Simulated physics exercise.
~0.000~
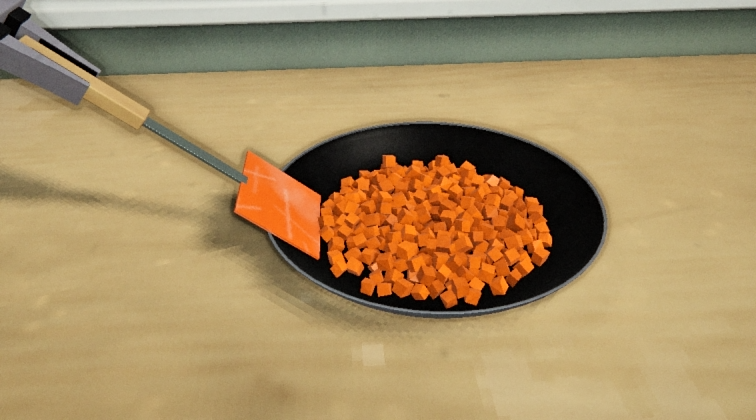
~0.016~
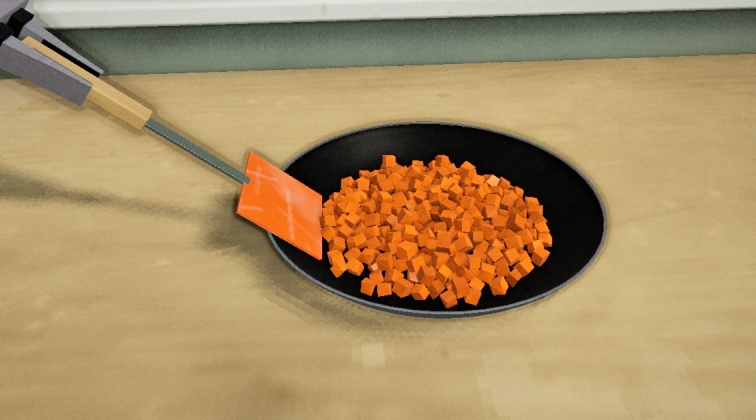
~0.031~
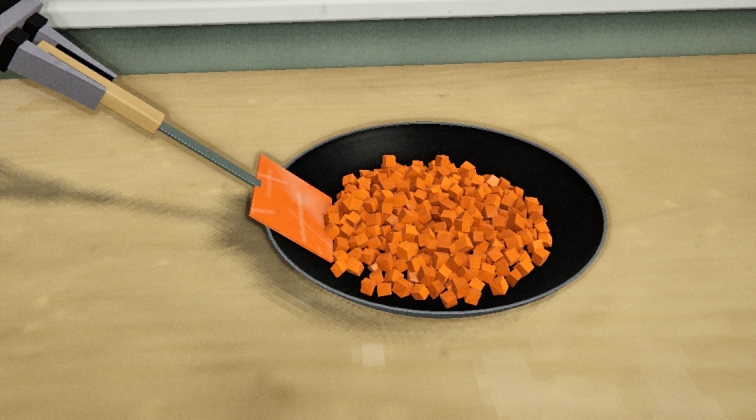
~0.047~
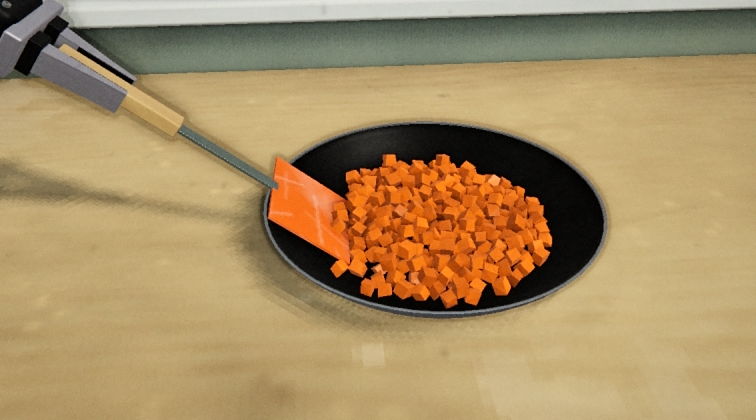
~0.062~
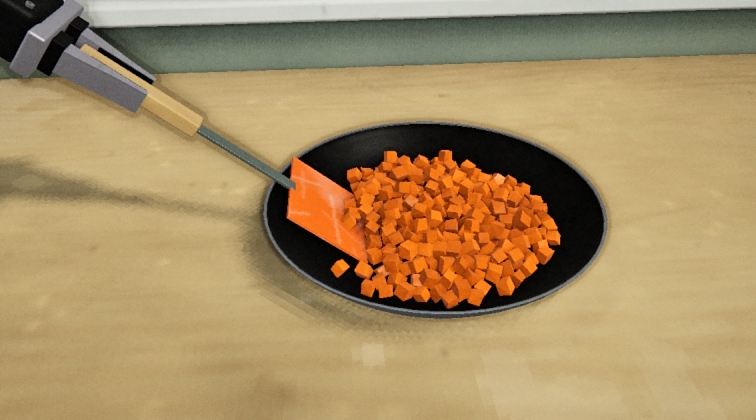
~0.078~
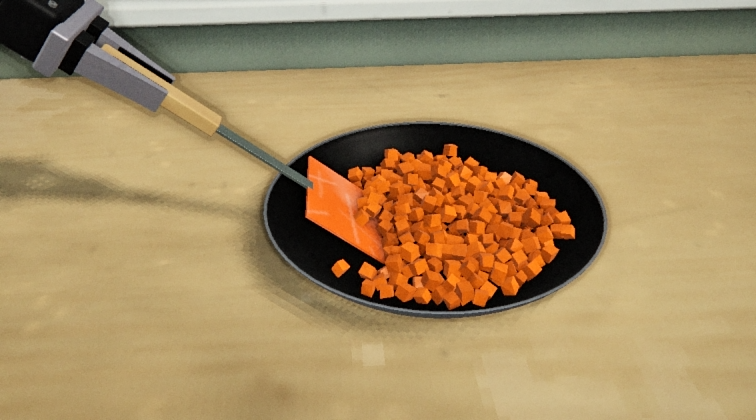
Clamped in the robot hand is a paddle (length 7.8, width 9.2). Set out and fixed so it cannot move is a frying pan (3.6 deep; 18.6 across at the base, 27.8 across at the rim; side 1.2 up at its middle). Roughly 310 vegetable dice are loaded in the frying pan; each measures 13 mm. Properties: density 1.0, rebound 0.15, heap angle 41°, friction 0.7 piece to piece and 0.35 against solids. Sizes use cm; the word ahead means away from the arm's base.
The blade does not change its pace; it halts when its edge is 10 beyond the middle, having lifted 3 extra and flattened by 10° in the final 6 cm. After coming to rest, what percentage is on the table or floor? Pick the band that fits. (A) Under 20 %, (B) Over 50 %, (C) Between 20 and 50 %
The answer is C.
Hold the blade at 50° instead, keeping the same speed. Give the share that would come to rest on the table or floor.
That gives about 40 in a hundred.
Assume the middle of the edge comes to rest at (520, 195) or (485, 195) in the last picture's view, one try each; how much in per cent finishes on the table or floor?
Try 1: Approx. 20 %; try 2: Approx. 5 %.
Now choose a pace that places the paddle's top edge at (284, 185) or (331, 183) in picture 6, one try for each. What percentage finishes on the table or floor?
I'd estimate close to 30 and 35 in a hundred.
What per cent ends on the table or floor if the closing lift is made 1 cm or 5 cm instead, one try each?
Roughly 35 % and then 35 %.
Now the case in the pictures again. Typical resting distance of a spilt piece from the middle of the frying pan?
Distance, approx.: 24 cm.
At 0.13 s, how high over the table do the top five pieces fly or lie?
Some 5 cm.
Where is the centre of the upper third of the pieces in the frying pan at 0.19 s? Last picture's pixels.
I'd put it close to (530, 187).
After 0.13 s, sloping 40°, highest piece 6 above the table; 307 in the frying pan.
After 0.19 s, sloping 37°, highest piece 6 above the table; 302 in the frying pan, 5 on the blade or in flight.
After 0.42 s, sloping 30°, highest piece 8 above the table; 194 in the frying pan, 106 on the table or floor, 7 on the blade or in flight.
After 1.47 s, sloping 30°, highest piece 4 above the table; 194 in the frying pan, 113 on the table or floor.
In the end, 194 in the frying pan, 113 on the table or floor. That is 37 % on the table or floor.
